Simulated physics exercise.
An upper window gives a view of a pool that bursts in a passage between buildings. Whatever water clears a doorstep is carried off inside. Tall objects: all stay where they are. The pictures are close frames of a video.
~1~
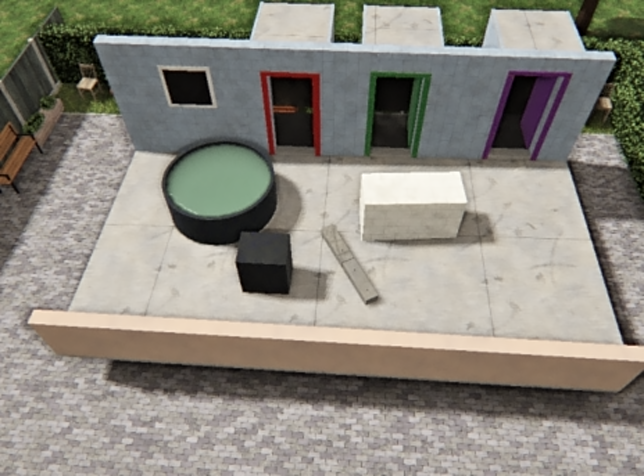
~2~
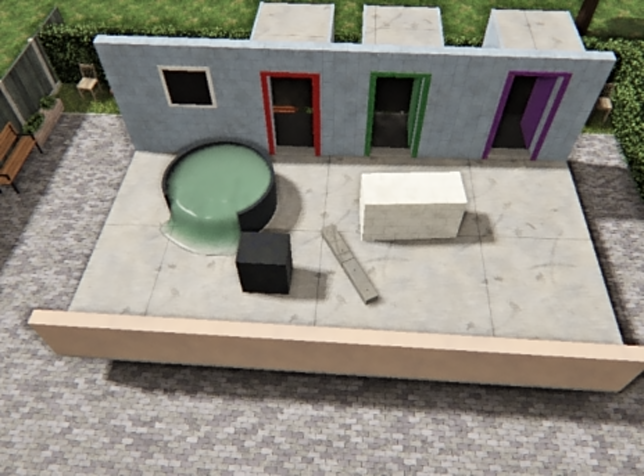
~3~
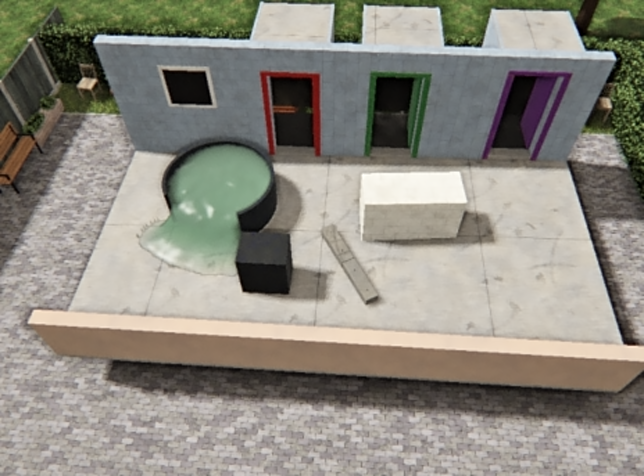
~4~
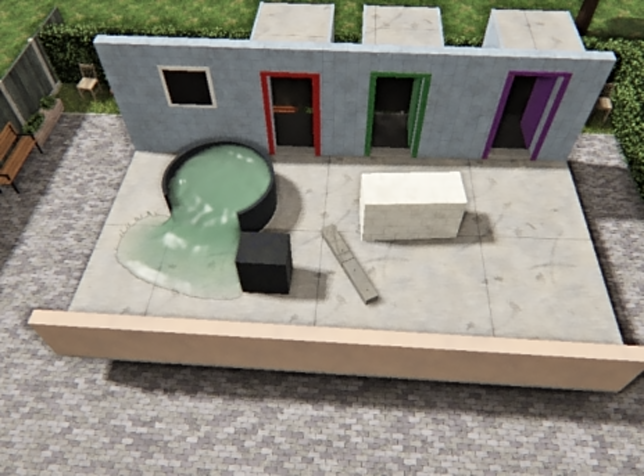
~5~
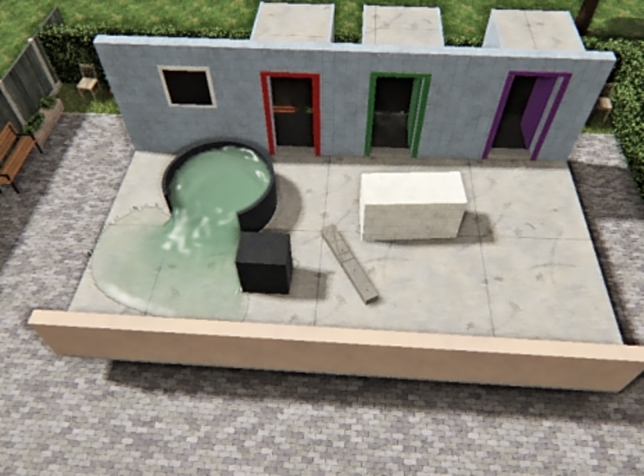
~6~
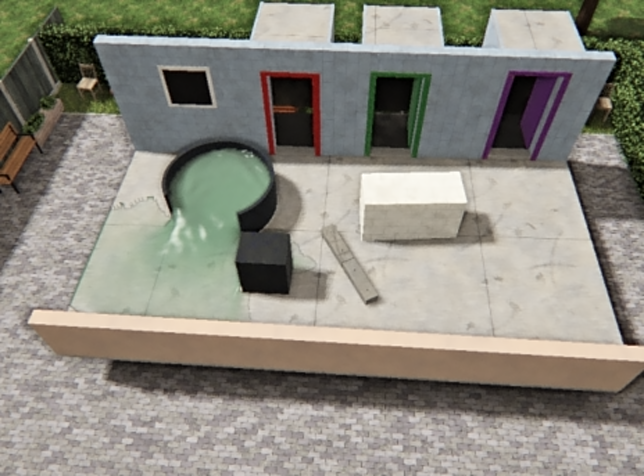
The clip opens on a round dark tank of still green water in a walled paved yard, near a black block and red, green and purple doorways. Water pours from the tank's front, spreads left across the floor, then covers the left corner along the low front wall.
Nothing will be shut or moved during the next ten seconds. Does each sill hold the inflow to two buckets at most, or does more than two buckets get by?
Result: The green door will not go over two buckets. The purple door will not go over two buckets. The red door will not go over two buckets.
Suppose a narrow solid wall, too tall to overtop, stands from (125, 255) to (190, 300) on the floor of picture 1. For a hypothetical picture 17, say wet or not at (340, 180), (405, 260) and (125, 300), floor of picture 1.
Lab note - spot 1 parched, spot 2 parched, spot 3 inundated.
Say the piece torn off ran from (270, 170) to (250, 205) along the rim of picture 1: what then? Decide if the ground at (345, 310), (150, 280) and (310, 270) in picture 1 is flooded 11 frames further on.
In turn: Swamped, untouched, swamped.
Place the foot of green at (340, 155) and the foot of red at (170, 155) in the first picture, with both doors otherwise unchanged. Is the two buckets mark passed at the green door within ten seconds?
Looks like the green one never reaches the limit.
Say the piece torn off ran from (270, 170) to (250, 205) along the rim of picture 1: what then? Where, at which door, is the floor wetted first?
My pick: The one in green.
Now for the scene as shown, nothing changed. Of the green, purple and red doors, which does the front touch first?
Result: The door marked red.
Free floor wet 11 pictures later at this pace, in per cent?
I reckon 25 per cent or so.
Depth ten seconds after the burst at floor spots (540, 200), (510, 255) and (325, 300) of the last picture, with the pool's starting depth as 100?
The three come to near 0, 2 and 2 per cent respectively.
A moment on, water covers 20 % of the floor; the green door not reached, the purple door not reached, the red door not reached.
Next, water covers 25 % of the floor; the green door not reached, the purple door not reached, the red door not reached.
Then, water covers 35 % of the floor; the green door not reached, the purple door not reached, the red door not reached.
Later, water covers 45 % of the floor; the green door not reached, the purple door not reached, the red door not reached.
In the end, water covers 35 % of the floor; the green door not reached, the purple door not reached, the red door wet at the sill, nothing in.
